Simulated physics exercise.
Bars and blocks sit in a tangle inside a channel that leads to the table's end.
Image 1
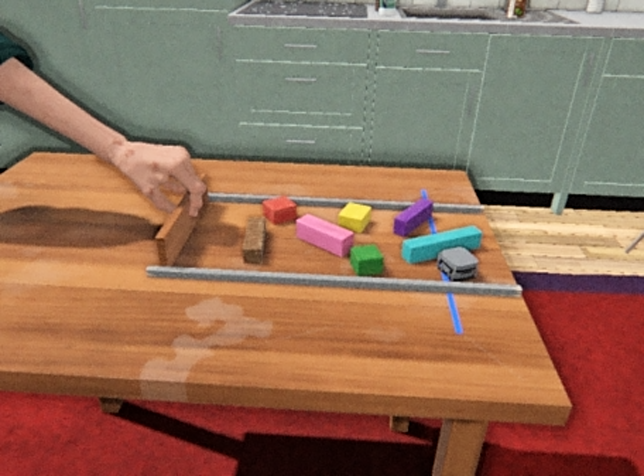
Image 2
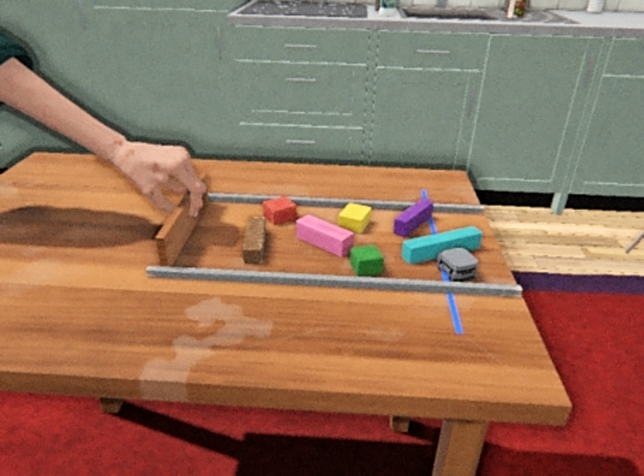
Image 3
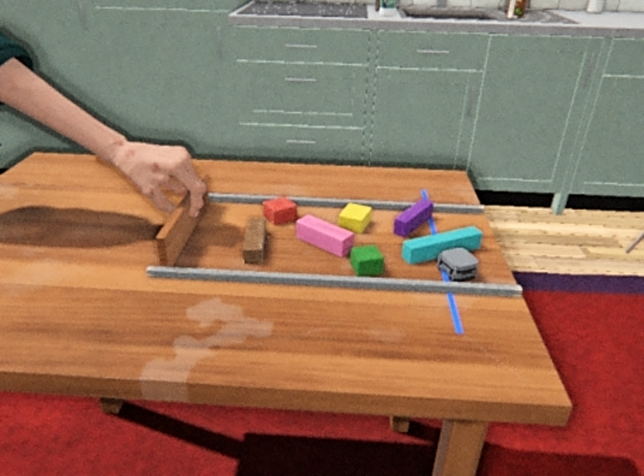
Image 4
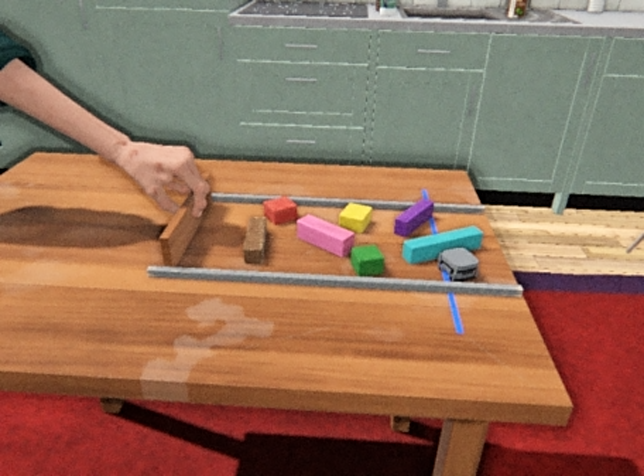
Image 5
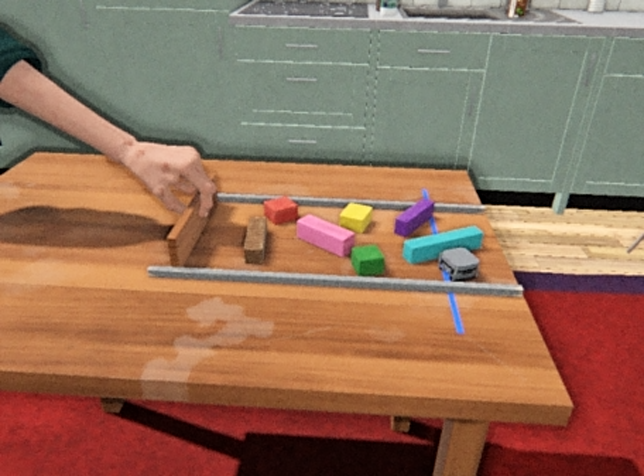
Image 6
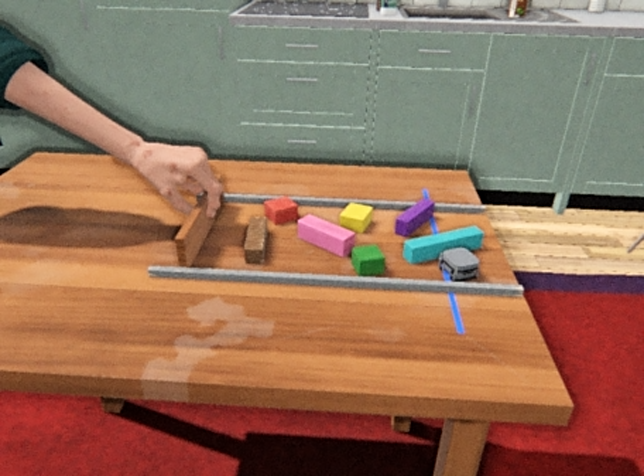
A hand held a wooden board upright at the left of a channel of scattered colourful blocks, then slid it slightly right toward the brown one, while the blocks stayed still.
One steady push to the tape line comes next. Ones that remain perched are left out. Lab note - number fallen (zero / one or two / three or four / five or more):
Expect a tiny handful, one or two, to go down.
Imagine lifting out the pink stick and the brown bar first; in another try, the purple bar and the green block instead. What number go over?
That gives 0 in the first case, then 0 in the second.
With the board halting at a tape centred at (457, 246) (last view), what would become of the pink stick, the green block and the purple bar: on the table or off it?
The pink stick stays on; the green block remains up; the purple bar tumbles off.
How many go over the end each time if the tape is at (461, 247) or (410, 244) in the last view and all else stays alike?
The first gives 3 and the second gives 0.
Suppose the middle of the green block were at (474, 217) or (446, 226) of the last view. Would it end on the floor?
The green block drops off; falls.
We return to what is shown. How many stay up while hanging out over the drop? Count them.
Answer: 2.
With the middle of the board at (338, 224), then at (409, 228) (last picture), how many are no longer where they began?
That makes 5 at the first spot and 8 at the second.
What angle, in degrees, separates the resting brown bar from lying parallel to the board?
It sits some 0° out of line.
A little later, none off yet; grey case at rest near (459, 266); turquoise bar at rest near (444, 245); purple bar at rest near (415, 217).
Next, none off yet; grey case moving near (469, 267); turquoise bar shifted a little near (479, 243); purple bar shifted about its own width near (459, 221).
When it is over, the number that fall off is one or two; down, turquoise bar.
